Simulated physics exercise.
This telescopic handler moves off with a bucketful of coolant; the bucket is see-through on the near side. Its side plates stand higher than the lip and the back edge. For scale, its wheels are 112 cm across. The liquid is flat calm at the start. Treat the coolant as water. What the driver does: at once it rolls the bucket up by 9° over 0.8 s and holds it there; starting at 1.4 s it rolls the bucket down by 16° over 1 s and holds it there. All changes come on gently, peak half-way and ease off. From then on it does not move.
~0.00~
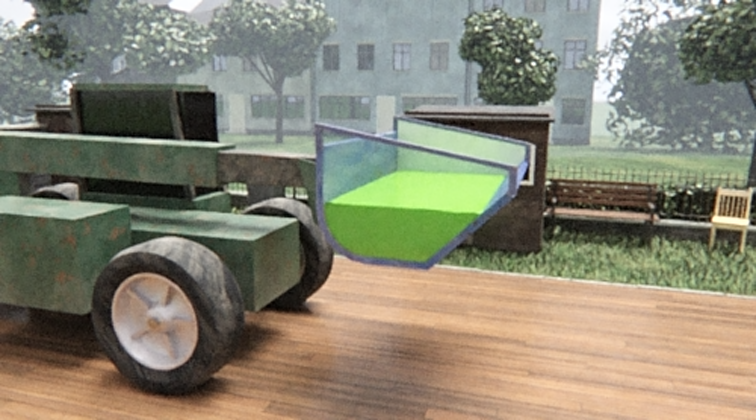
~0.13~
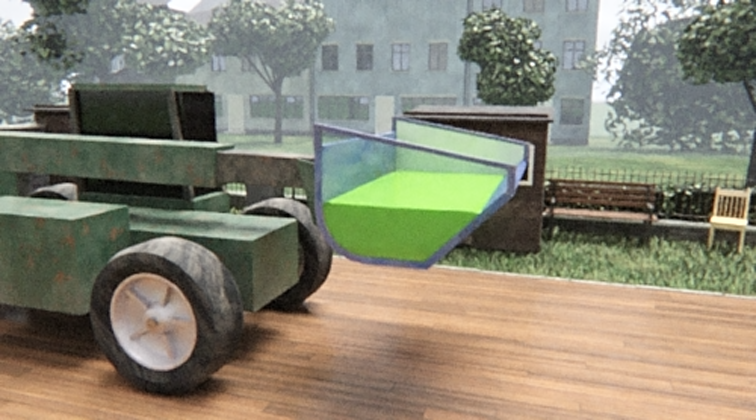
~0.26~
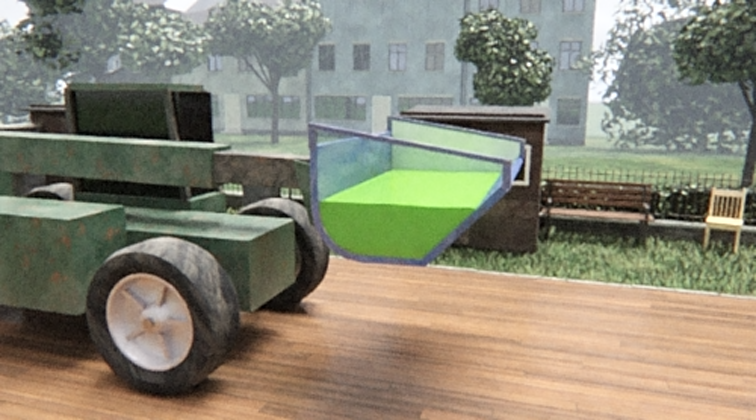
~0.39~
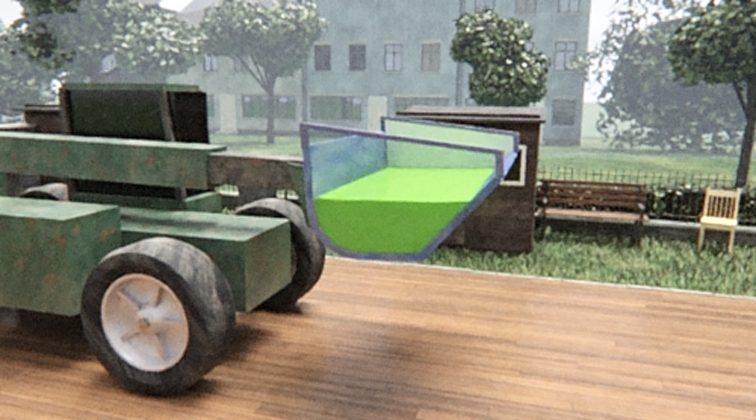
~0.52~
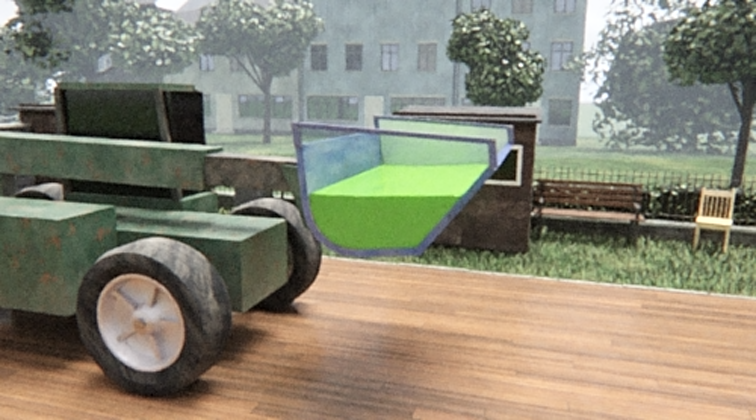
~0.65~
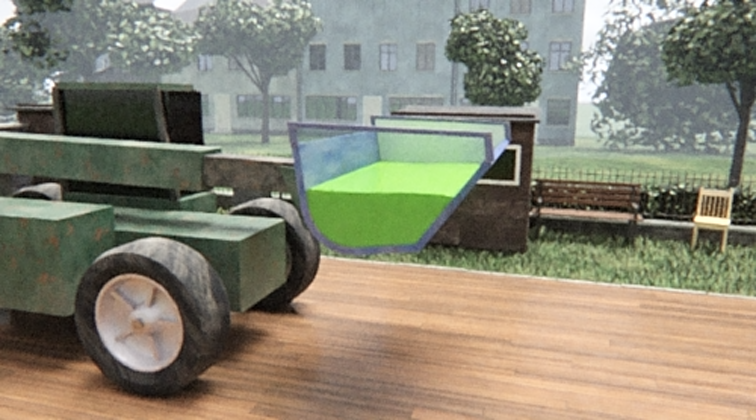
The video shows a weathered green vehicle on a wooden floor, carrying bright green liquid in a see-through bucket at the right. The bucket tilts slightly upward at its front, while the vehicle barely shifts against the garden background.
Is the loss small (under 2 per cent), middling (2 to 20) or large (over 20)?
The loss is small.
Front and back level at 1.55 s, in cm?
Front 32 cm, back 36 cm.
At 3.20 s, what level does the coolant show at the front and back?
About 34 cm in front and 28 cm behind.
By 1.55 s the bucket is at 9° back, the surface stands 37 cm at the back and 32 cm at the front; all of it is still inside.
By 2.35 s the bucket is at 7° forwards, the surface stands 28 cm at the back and 34 cm at the front; all of it is still inside.
By 3.20 s the bucket is at 7° forwards, the surface stands 29 cm at the back and 34 cm at the front; all of it is still inside.
By 5.28 s all of it is still inside.
